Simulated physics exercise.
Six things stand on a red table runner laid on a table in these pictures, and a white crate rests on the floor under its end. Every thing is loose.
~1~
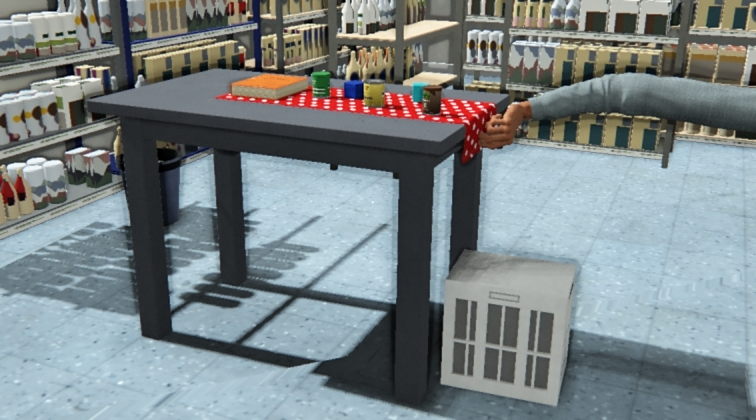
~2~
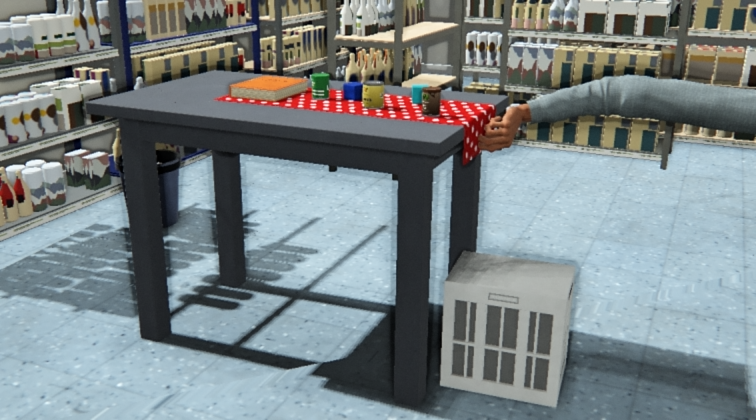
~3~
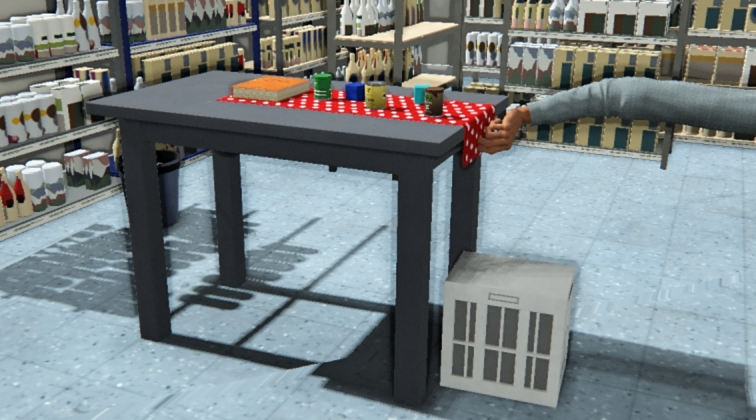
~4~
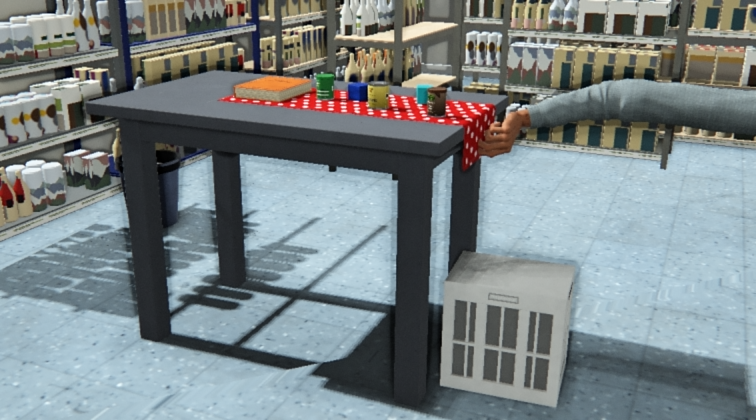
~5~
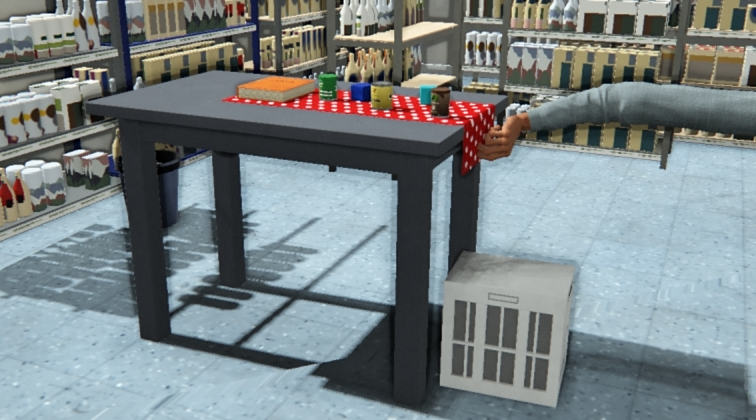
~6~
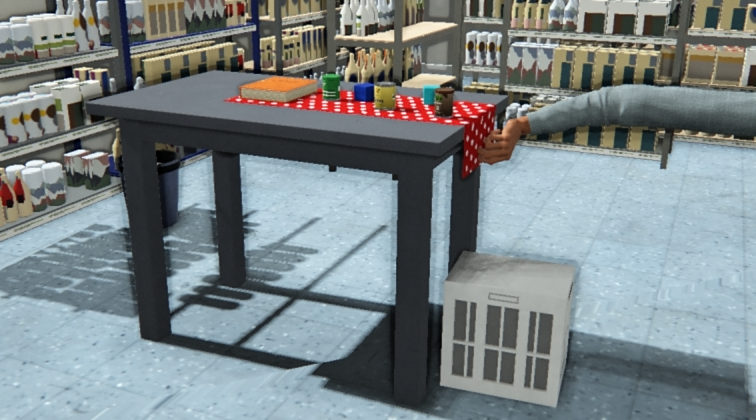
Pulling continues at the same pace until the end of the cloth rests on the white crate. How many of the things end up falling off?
My prediction: Three will come off.
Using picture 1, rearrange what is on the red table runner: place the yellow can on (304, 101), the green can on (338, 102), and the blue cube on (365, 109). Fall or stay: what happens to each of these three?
Record - yellow can retained; green can retained; blue cube lost.
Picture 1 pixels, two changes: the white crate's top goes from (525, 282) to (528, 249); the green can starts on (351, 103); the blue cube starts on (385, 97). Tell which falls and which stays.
Observed: Green can remains seated; blue cube remains seated.
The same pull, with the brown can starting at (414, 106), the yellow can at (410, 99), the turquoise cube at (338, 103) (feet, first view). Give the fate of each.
The brown can? It tips off. The yellow can tips off, and the turquoise cube stays where it is.
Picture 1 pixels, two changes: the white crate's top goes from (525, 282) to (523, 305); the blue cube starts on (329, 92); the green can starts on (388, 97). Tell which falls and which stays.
Observed: Blue cube remains seated; green can departs.
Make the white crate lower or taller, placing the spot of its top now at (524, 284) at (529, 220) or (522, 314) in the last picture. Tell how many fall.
Counts: 1, 4.
Soon after, hem near (478, 205); brown can gone.
Then, hem near (478, 242); brown can and turquoise cube gone.
Further on, hem on the crate; brown can, turquoise cube and yellow can gone.
At rest, hem on the crate; brown can, turquoise cube and yellow can gone. It carries off three.
